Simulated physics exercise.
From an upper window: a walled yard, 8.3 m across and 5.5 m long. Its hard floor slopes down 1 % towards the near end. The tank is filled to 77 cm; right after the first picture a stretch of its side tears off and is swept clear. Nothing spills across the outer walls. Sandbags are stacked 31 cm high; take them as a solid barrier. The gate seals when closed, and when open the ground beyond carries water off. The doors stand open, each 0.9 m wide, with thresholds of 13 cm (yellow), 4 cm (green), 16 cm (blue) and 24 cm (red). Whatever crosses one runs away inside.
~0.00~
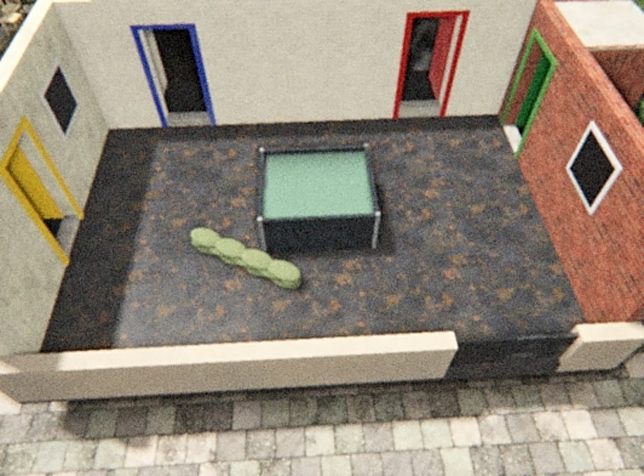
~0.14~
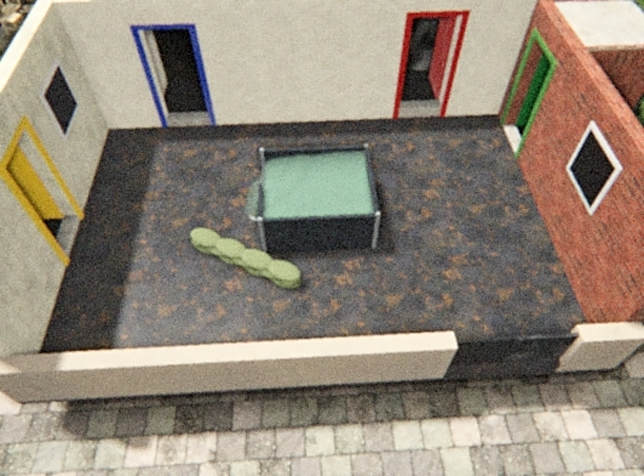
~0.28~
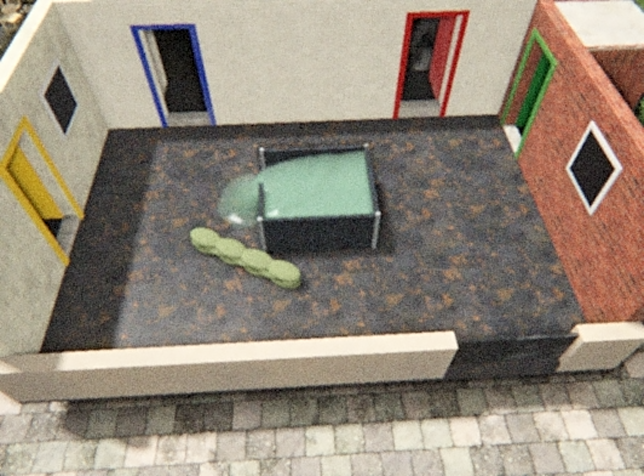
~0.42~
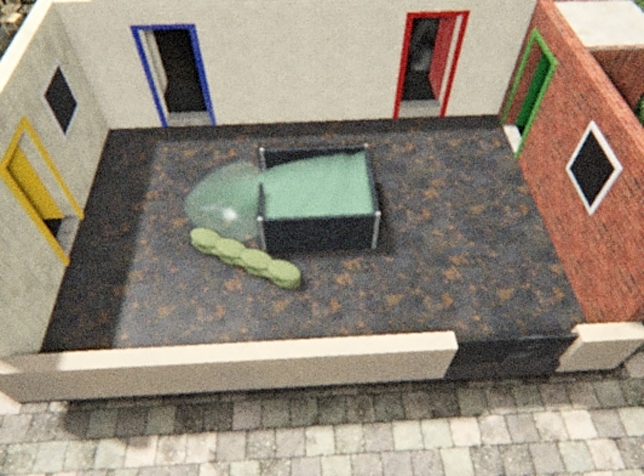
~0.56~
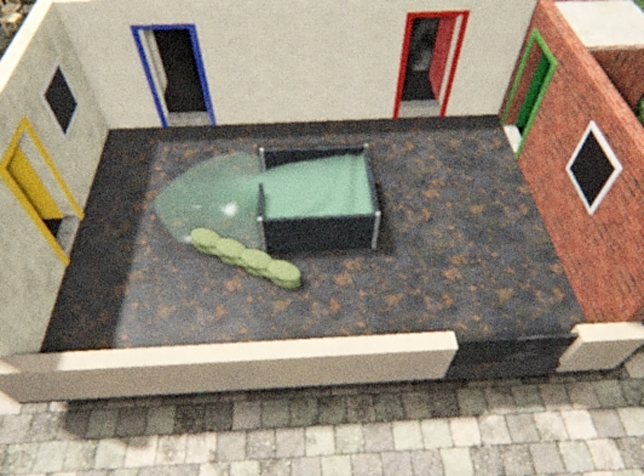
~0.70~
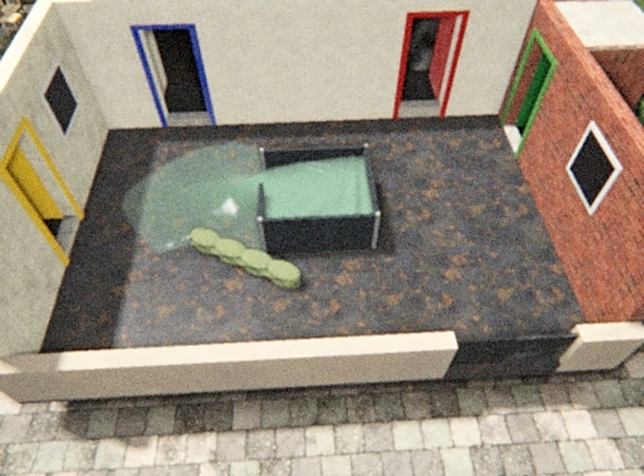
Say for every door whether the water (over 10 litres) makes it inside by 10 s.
The water let in: At the yellow door it exceeds the limit; at the green door it does not reach the limit; at the blue door it does not reach the limit; at the red door it stays under the limit.
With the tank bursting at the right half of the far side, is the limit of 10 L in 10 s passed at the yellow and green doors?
Against that limit: Yellow below, green past it.
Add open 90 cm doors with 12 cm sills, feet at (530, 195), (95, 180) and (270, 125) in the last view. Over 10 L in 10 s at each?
In that order: Below, above, below.
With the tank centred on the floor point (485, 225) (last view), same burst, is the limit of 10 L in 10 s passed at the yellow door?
Against that limit: Yellow below.
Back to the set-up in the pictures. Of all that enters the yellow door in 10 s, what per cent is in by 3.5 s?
Some 80 per cent by then.
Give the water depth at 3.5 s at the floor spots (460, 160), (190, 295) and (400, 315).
In that order: 0, 0 and 0 cm.
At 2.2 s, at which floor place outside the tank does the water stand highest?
Near (107, 135).
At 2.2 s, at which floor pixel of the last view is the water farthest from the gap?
At about (32, 378).
After 1.4 s water covers 25 % of the floor and is deepest (40 cm) near (262, 192); yellow door 21 cm at the sill, 3 L in, green door not reached, blue door 10 cm at the sill, 0 L in, red door not reached.
After 2.2 s water covers 30 % of the floor and is deepest (38 cm) near (107, 135); yellow door 26 cm at the sill, 44 L in, green door not reached, blue door 13 cm at the sill, 0 L in, red door not reached.
After 3.5 s water covers 35 % of the floor and is deepest (22 cm) near (36, 366); yellow door 17 cm at the sill, 87 L in, green door not reached, blue door 15 cm at the sill, 1 L in, red door not reached.
After 6.0 s water covers 60 % of the floor and is deepest (19 cm) near (32, 378); yellow door 13 cm at the sill, 105 L in, green door not reached, blue door 10 cm at the sill, 1 L in, red door not reached.
After 10.0 s water covers 90 % of the floor and is deepest (13 cm) near (58, 377); yellow door 6 cm at the sill, 106 L in, green door 3 cm at the sill, 0 L in, blue door 4 cm at the sill, 1 L in, red door 1 cm at the sill, 0 L in.
